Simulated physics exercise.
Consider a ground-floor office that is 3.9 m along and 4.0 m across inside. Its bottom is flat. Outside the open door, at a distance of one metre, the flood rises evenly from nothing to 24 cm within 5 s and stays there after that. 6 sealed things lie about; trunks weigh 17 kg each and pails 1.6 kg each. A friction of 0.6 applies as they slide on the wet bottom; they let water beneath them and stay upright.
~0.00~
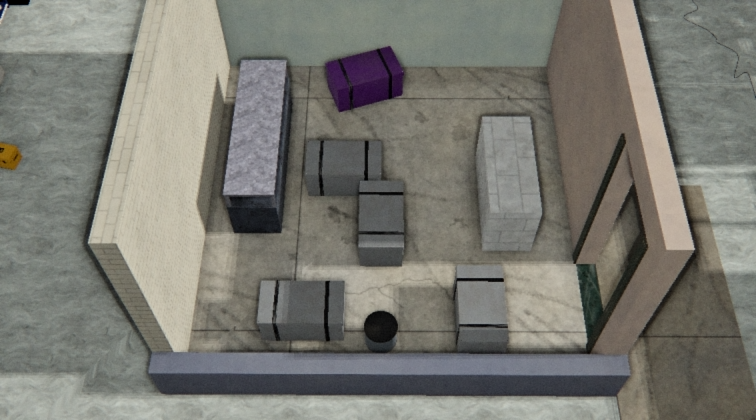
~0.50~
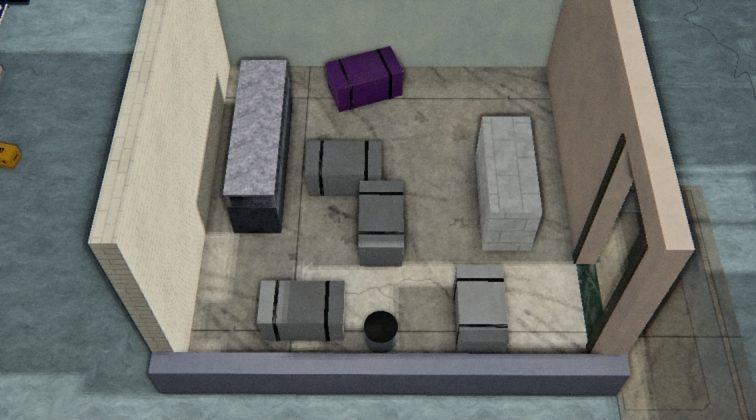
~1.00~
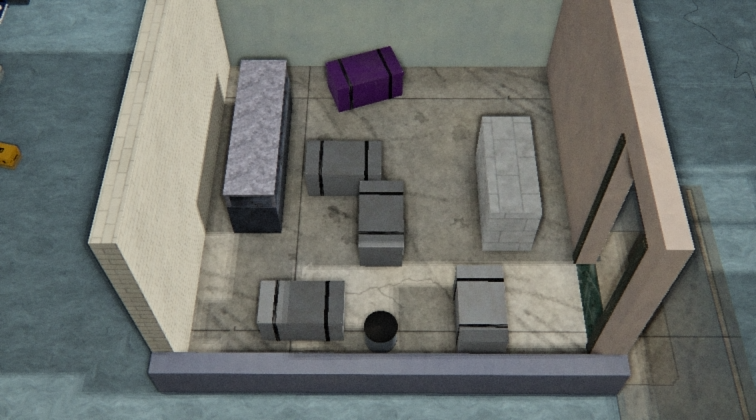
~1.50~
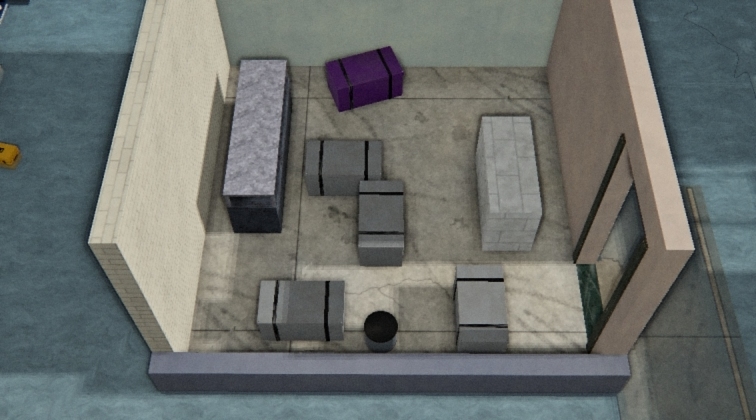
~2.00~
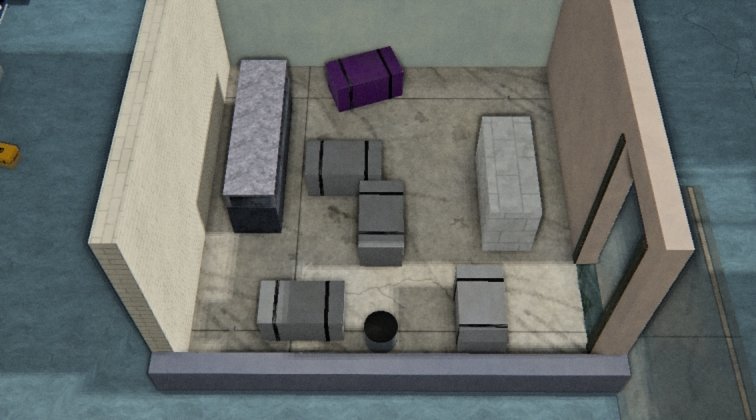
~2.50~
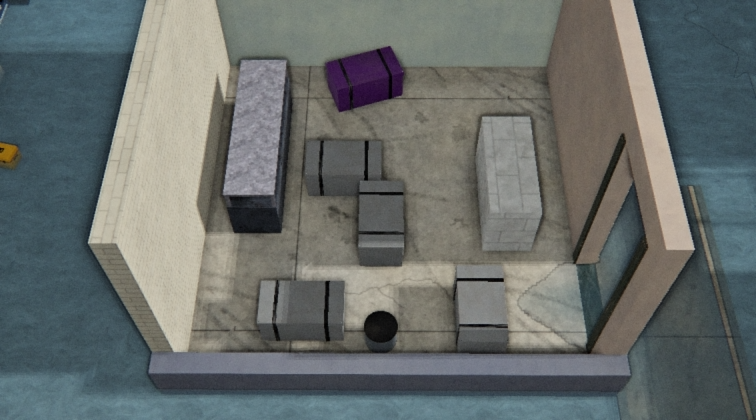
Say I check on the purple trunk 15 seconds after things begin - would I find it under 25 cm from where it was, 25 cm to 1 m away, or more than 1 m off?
You would find it more than 1 m off.
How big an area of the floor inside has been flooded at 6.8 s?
Around 10.5 m2 of it.
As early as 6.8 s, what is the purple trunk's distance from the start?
Close to 0 cm.
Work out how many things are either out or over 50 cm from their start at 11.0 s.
By then 5.
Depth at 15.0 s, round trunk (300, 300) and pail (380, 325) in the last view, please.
I'd estimate 13 cm for the first and 15 cm for the second.
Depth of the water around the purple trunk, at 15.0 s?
Somewhere close to 15 cm.
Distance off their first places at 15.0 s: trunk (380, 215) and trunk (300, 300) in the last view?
One is off by 50 cm, the other by 30 cm, in the order asked.
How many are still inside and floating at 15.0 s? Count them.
At that point I count 6.
After 3.5 s the purple trunk is near (364, 67), 0.0 m from its start, aground; 0 afloat.
After 6.8 s the purple trunk is near (364, 67), 0.0 m from its start, aground; 3 afloat.
After 11.0 s the purple trunk is near (402, 63), 0.4 m from its start, afloat; 6 afloat.
After 15.0 s the purple trunk is near (521, 84), 1.8 m from its start, afloat; 6 afloat.
